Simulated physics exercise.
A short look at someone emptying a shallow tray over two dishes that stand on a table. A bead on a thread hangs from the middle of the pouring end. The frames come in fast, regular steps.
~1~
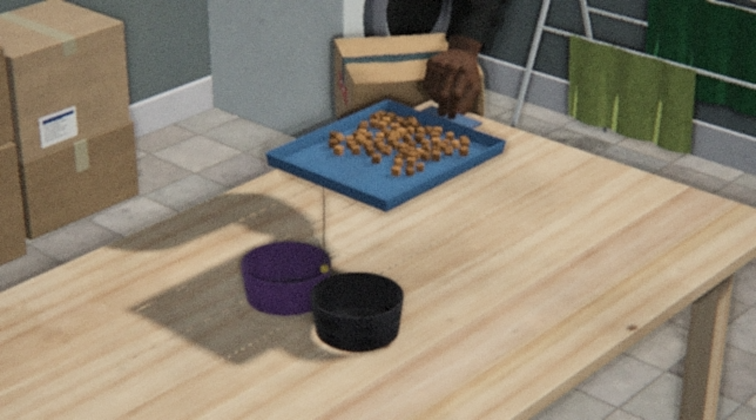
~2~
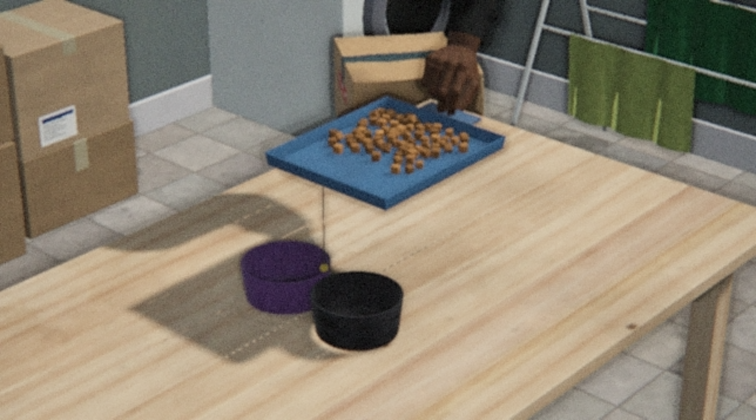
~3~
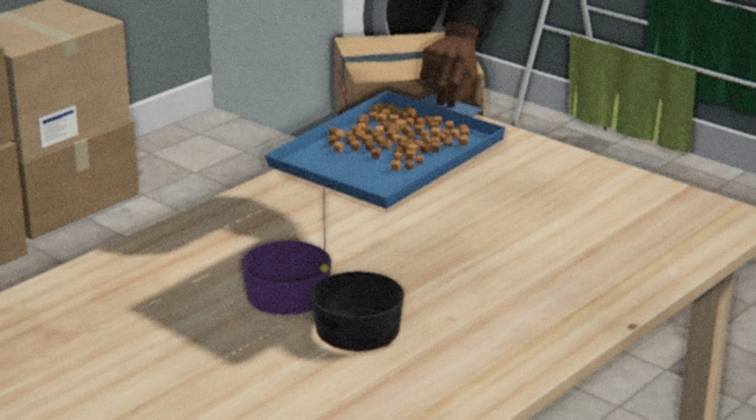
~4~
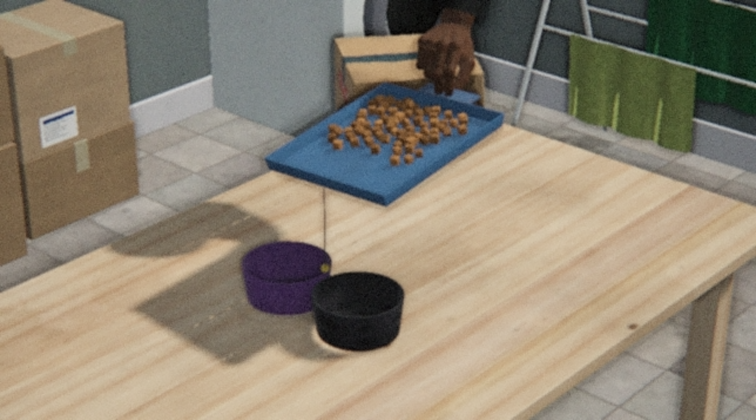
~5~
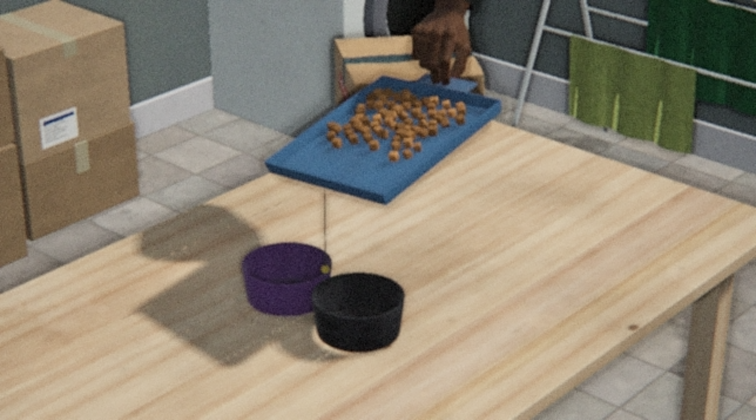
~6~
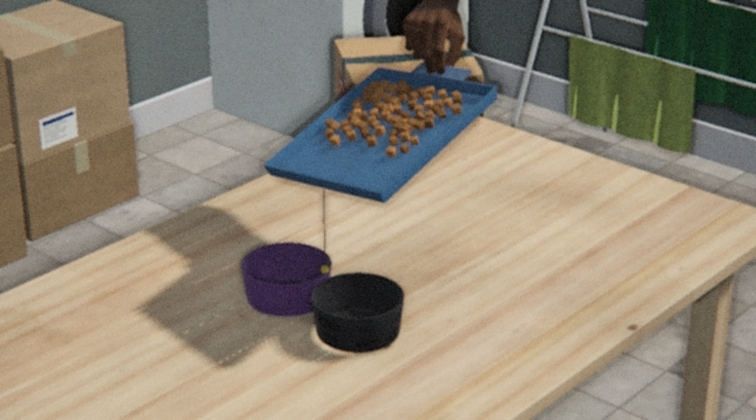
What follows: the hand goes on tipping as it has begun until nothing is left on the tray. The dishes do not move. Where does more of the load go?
It favours the left dish.
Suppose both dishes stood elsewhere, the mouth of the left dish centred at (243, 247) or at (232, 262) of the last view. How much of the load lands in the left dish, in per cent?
In turn 30 and 50 in a hundred.
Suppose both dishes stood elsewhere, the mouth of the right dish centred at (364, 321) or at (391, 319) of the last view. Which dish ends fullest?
One: Left. Two: The left one.
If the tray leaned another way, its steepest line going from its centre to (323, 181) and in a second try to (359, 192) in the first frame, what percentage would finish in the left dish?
Near 20 % and 0 %.
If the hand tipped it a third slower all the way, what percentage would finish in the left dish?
Roughly 50 in a hundred.
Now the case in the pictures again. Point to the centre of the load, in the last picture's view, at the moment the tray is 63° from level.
Roughly at (305, 150).
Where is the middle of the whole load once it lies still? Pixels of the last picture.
At about (263, 299).
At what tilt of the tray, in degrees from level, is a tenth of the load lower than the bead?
Around 115° of tilt.
Soon, tray tipped steeply; all on the tray.
A while on, tray tipped past a quarter turn; nearly all on the tray; a stray few in the left dish.
Towards the end, tray tipped past a quarter turn; about half in the left dish; about half outside both.
Finally, tray tipped past a quarter turn; none in the right dish; about half in the left dish; about half outside both.
